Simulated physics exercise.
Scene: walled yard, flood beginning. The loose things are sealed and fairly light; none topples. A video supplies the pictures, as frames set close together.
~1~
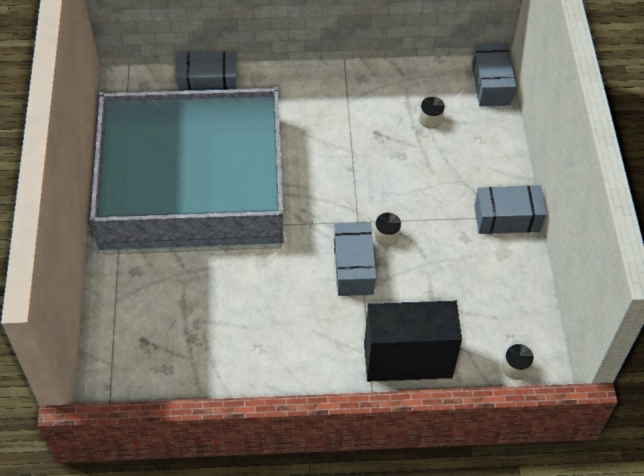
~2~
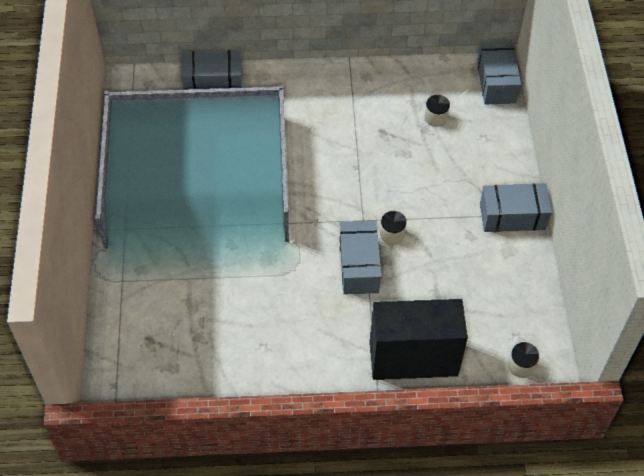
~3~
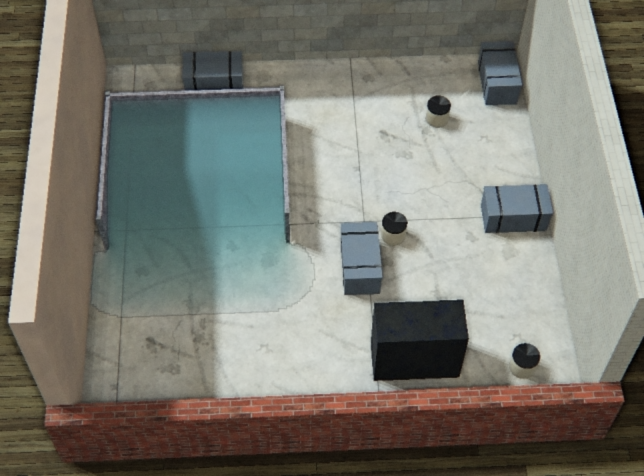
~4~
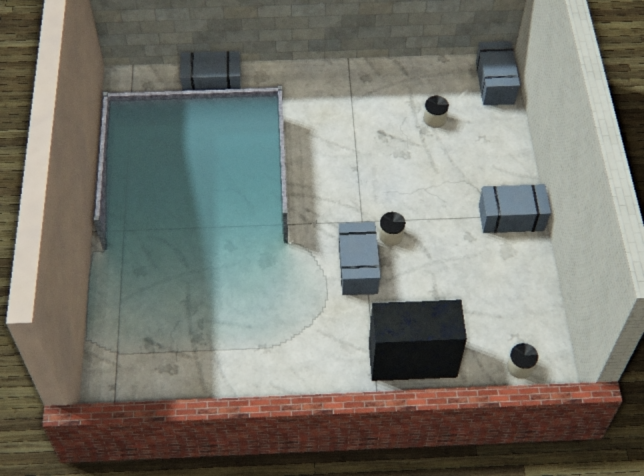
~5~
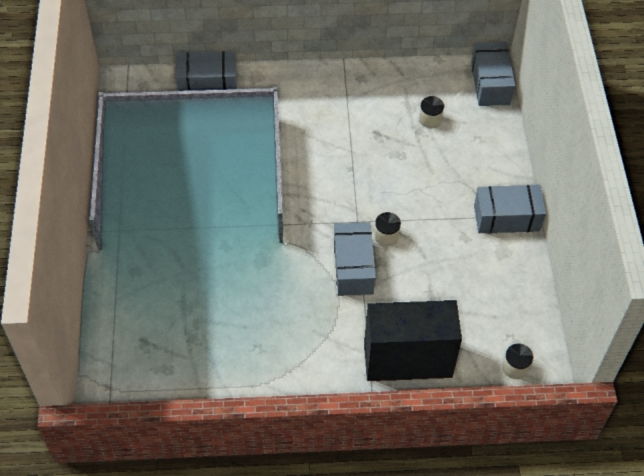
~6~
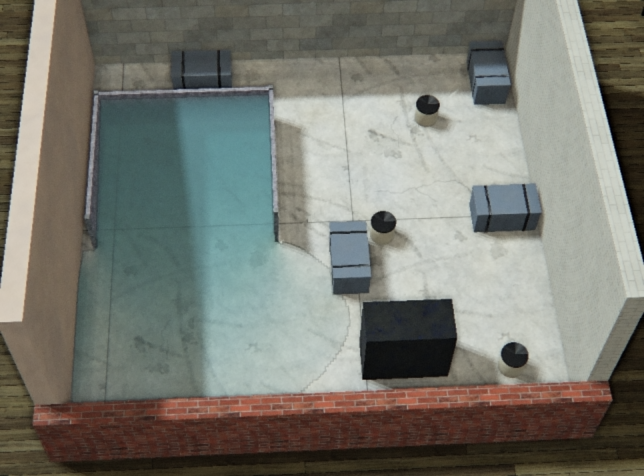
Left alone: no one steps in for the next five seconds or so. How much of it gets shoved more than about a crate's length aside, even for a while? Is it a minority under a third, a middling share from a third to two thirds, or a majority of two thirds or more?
A middling share.
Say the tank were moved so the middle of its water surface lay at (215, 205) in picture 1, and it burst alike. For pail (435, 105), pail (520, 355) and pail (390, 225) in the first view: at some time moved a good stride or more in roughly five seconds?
Object by object, in turn: Travelled a good distance, travelled a good distance, travelled a good distance.
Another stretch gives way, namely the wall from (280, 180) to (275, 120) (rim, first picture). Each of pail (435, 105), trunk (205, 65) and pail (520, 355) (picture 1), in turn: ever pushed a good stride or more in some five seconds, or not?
Lab note - in sequence: Made it that far; never that far; made it that far.
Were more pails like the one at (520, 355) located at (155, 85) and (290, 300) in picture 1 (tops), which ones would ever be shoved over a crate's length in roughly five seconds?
Taking them in order, the first one never gets that far and the second one goes the distance.
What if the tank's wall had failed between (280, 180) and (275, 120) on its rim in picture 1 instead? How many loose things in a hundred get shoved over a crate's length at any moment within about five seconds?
By my reckoning, around 70 percent.
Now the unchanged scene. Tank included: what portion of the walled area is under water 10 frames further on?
45 %, give or take.
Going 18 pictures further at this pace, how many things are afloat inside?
The figure is 1.
A moment on, 0 of 7 are well off their spots; 0 afloat.
Next, 0 of 7 are well off their spots; 0 afloat.
Later, 1 of 7 are well off their spots; 1 afloat.
In the end, 4 of 7 are well off their spots, and 4 have been at some point; 4 afloat.
